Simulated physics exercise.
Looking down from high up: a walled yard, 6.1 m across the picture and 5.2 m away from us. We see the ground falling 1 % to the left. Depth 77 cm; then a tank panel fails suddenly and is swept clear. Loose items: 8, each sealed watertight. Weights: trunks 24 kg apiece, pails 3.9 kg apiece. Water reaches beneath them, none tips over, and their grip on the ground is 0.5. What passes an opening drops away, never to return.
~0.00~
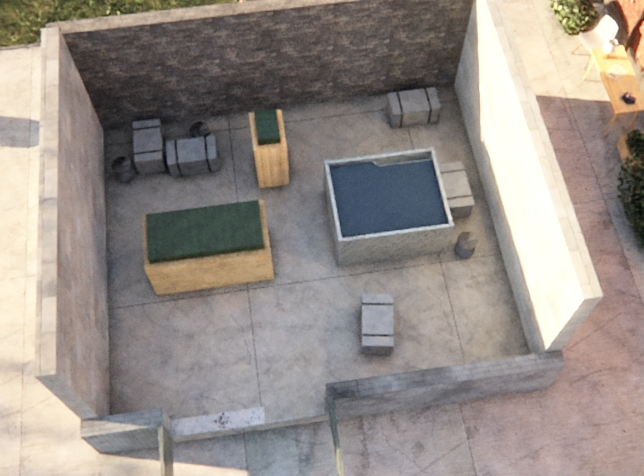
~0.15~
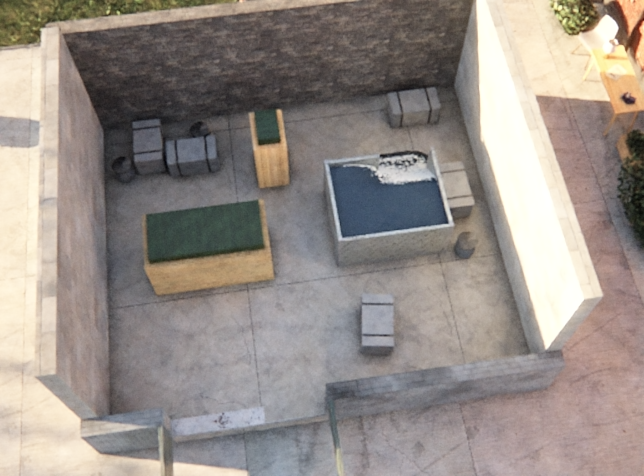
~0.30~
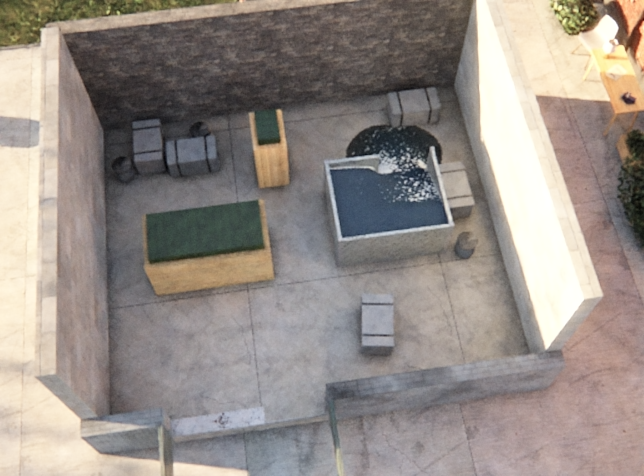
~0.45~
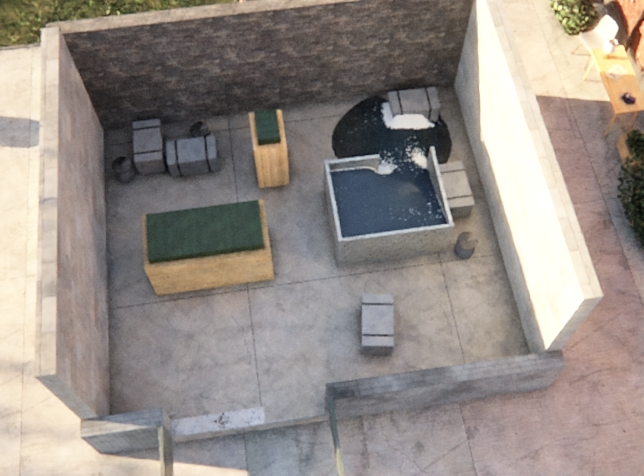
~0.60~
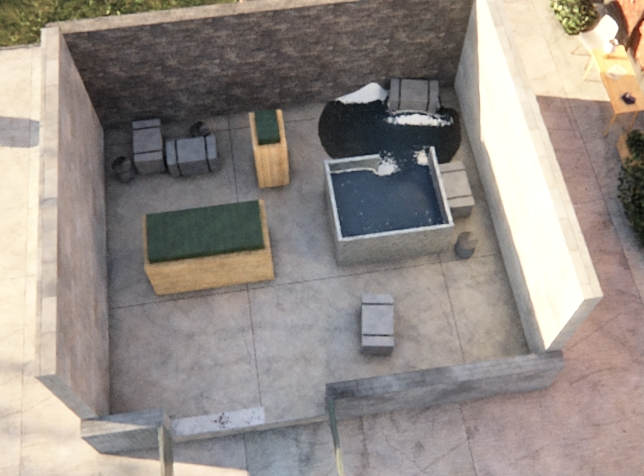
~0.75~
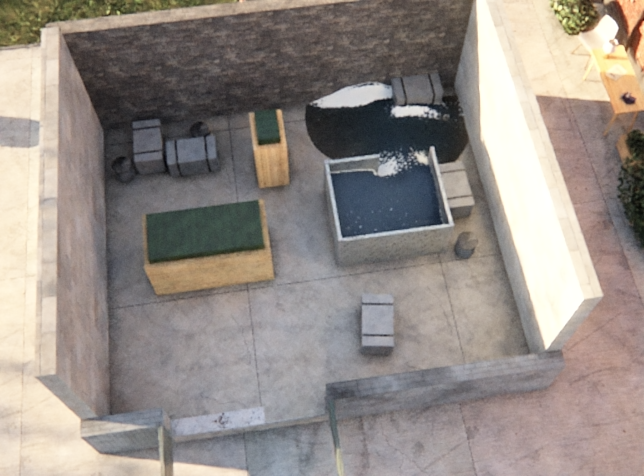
Dark water pours from the back of a square tank, spreads behind it and nudges a grey trunk.
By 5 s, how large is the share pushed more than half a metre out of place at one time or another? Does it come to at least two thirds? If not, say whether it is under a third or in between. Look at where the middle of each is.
Yes, most likely the fraction ends up no lower than two thirds, I'd say.
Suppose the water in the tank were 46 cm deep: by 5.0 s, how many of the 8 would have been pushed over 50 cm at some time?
Then the count would be 5.
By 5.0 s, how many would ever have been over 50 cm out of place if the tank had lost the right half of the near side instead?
In that case the number is 3.
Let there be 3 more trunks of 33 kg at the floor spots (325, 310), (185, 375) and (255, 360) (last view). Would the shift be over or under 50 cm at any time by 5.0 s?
Respectively: Doesn't reach it; doesn't reach it; doesn't reach it.
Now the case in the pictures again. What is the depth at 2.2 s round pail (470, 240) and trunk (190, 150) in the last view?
Depth approx. 0 cm / 5 cm.
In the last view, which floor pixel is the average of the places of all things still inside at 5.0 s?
Mean position: Approximately (254, 259).
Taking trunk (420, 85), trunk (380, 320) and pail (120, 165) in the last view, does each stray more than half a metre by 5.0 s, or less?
In that order: More, under, over.
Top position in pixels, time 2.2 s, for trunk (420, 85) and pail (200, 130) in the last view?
Roughly (390, 86), then roughly (168, 128).
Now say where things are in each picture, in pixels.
In the first picture, a trunk at (414, 101), on the bottom; a trunk at (378, 320) rests on the ground; 2.1 m2 under water; 0 of 8 have shifted.
In the second picture, a trunk at (414, 101) rests on the ground; a trunk at (378, 320), on the bottom; 2.7 m2 under water; 0 of 8 have shifted.
In the third picture, a trunk at (414, 101), on the bottom; a trunk at (378, 320) rests on the ground; 3.6 m2 under water; 0 of 8 have shifted.
In the fourth picture, a trunk at (414, 100), on the bottom; a trunk at (378, 320) rests on the ground; 4.5 m2 under water; 0 of 8 have shifted.
In the fifth picture, a trunk at (414, 90) rests on the ground, 20 cm from its start; a trunk at (378, 320) rests on the ground; water covers 5.4 m2; 1 of 8 have shifted.
In the sixth picture, a trunk at (418, 86), on the bottom, 30 cm from its start; a trunk at (378, 320), on the bottom; 6.0 m2 under water; 1 of 8 have shifted.
After 1.1 s 0 of 8 are over 50 cm from their spots; 1 afloat.
After 2.2 s 1 of 8 are over 50 cm from their spots; 2 afloat.
After 3.5 s 7 of 8 are over 50 cm from their spots; 3 afloat.
After 5.0 s 7 of 8 are over 50 cm from their spots, and 7 have been at some point; 3 afloat.
